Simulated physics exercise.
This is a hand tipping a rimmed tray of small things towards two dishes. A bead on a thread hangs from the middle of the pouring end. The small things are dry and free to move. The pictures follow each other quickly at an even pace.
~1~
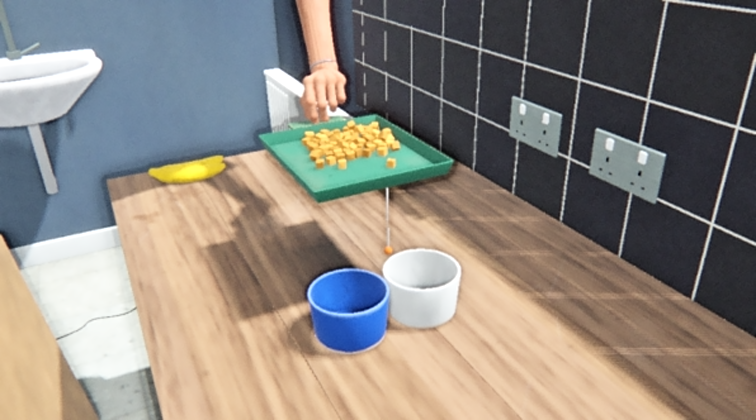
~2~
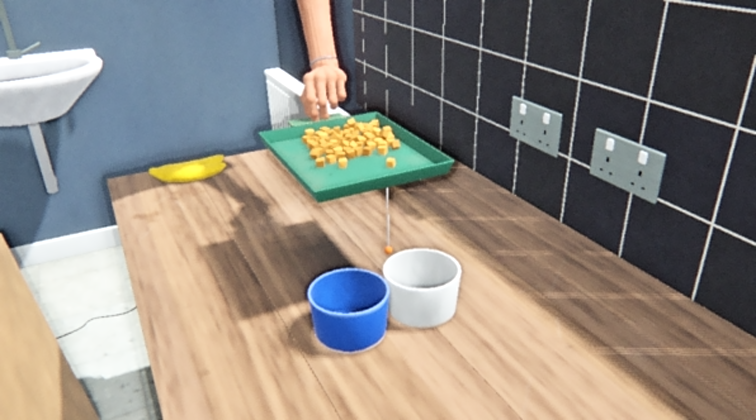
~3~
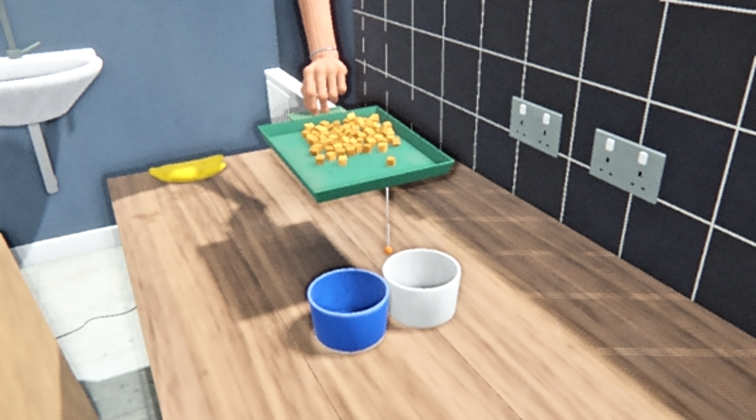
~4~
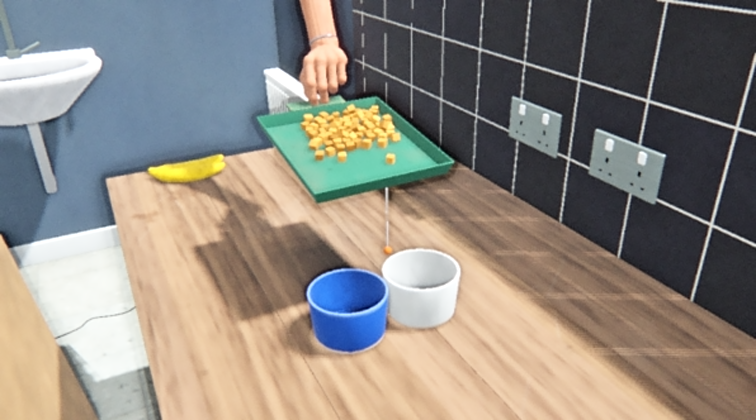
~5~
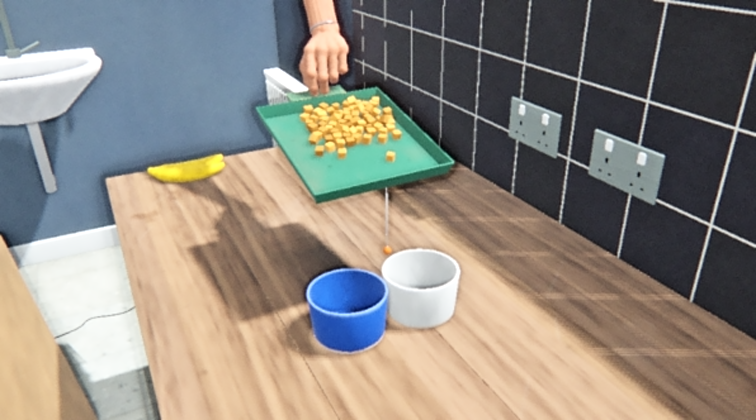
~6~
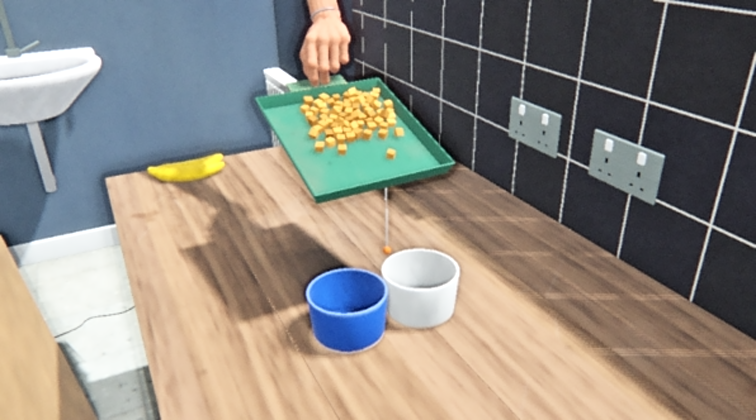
On a wooden counter beside a black tiled wall, a hand holds a green rimmed tray of orange croutons above a blue dish and a white dish, with a yellow banana behind. The tray starts level, then the hand slowly raises its far end until it slopes clearly toward the dishes.
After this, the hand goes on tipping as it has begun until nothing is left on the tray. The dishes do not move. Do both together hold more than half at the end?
The two hold over half of the load.
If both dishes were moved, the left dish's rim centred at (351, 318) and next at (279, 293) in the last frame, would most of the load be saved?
In turn: Under half; below a half.
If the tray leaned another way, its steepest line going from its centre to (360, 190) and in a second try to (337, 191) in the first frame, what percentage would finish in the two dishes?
Roughly 90 per cent, and 60 per cent.
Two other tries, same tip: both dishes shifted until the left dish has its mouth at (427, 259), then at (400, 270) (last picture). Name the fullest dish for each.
First left, then the dish on the left.
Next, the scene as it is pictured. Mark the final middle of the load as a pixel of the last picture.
Around (413, 310).
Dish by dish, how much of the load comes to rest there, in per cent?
For the left dish some 30 %, for the right dish some 50 %.
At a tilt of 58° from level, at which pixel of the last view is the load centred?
Close to (393, 174).
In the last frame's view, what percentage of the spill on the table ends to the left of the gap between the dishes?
Close to 20 per cent.
Shortly afterwards, tray tipped steeply; the bulk on the tray; only a few in the right dish; a little in the air.
Next, tray tipped right over; near two thirds on the tray; a little in the left dish; near a quarter in the right dish; a little outside both; only a few in the air.
Some moments later, tray tipped past a quarter turn; near a third in the left dish; near half in the right dish; near a quarter outside both.
In the end, tray tipped past a quarter turn; near a third in the left dish; near half in the right dish; near a quarter outside both.
